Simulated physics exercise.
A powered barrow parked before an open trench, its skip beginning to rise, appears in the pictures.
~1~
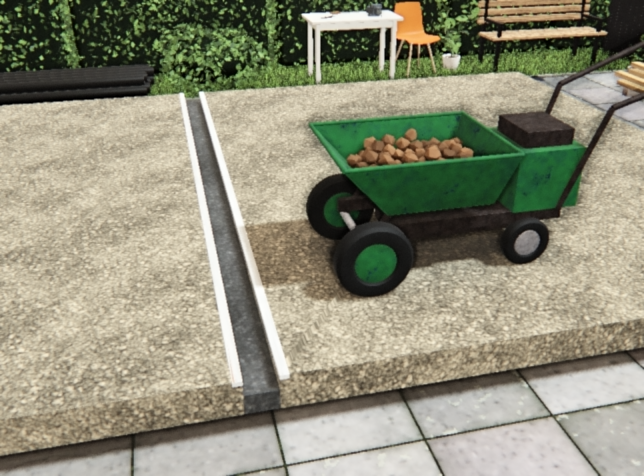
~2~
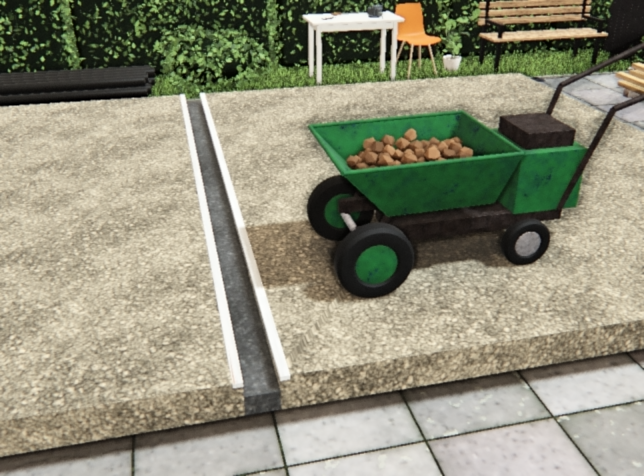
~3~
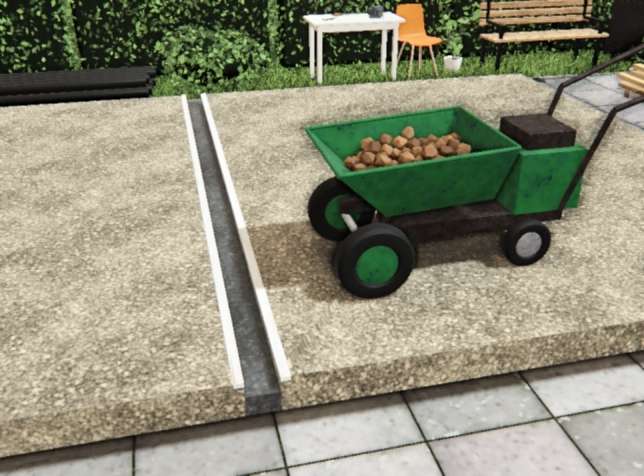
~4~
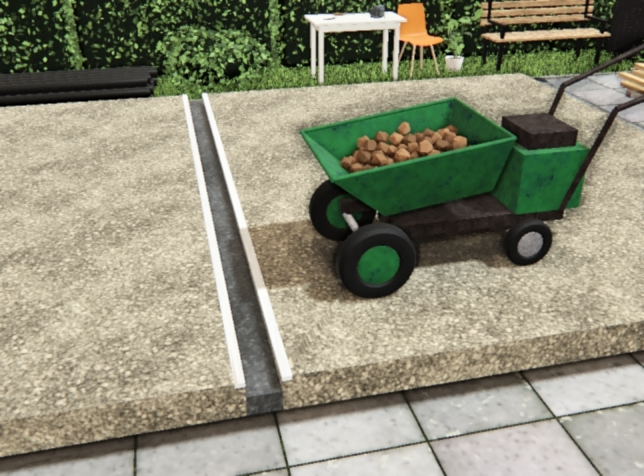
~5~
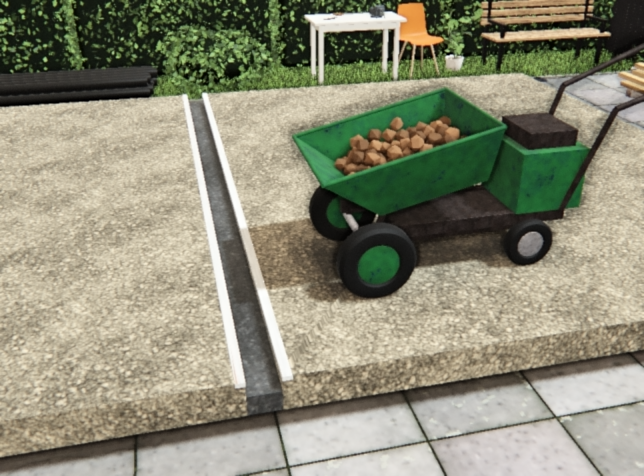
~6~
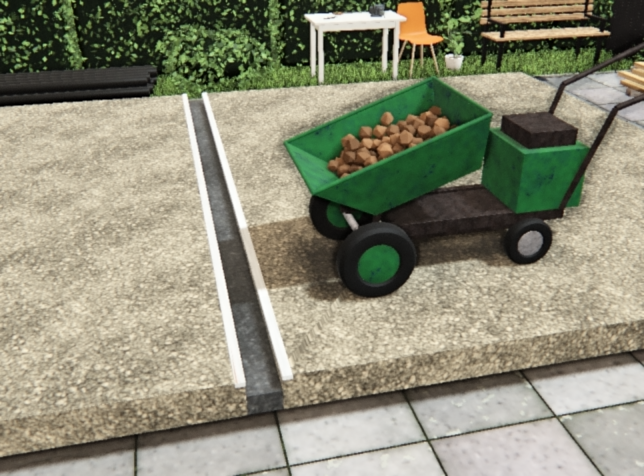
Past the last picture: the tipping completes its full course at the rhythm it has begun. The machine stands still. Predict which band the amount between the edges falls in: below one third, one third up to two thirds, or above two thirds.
It falls from one third up to two thirds.
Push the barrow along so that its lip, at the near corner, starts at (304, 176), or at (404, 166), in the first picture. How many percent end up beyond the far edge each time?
Result: Try 1 = 90 %, try 2 = 10 %.
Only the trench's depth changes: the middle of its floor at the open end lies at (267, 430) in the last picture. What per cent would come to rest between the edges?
60 %, roughly.
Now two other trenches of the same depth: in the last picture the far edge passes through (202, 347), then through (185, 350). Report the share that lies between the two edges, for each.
80 %, give or take, and then 90 %.
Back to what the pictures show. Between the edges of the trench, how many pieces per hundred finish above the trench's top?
Roughly 55 percent.
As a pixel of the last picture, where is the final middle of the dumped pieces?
I'd put the middle somewhere around (229, 273).
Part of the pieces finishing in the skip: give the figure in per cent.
About 0 per cent.
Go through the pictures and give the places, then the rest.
In the first frame, lip of the skip at (344, 172), level; top of the load at (419, 153), clay clods; first edge of the trench at (273, 336); far edge at (229, 342), the trench under half as wide as the skip, and about half as deep as wide.
In the second frame, lip of the skip at (343, 174), level; top of the load at (430, 156).
In the third frame, lip of the skip at (339, 177), tipped barely; top of the load at (430, 149).
In the fourth frame, lip of the skip at (333, 180), tipped a little; top of the load at (426, 144).
In the fifth frame, lip of the skip at (324, 186), tipped a little; top of the load at (435, 139).
In the sixth frame, lip of the skip at (313, 193), tipped clearly; top of the load at (432, 121); first edge of the trench at (276, 337); far edge at (232, 343).
Soon after the last picture, skip tipped steeply; all in the skip.
A little later, skip tipped steeply; about two thirds in the skip; about a quarter in or heaped over the trench; a small part beyond it; a stray few falling.
Later still, skip tipped right over; a stray few in the skip; a small part short of the trench; about half in or heaped over the trench; about half beyond it.
At rest, skip tipped right over; a stray few in the skip; a small part short of the trench; about half in or heaped over the trench; about half beyond it.
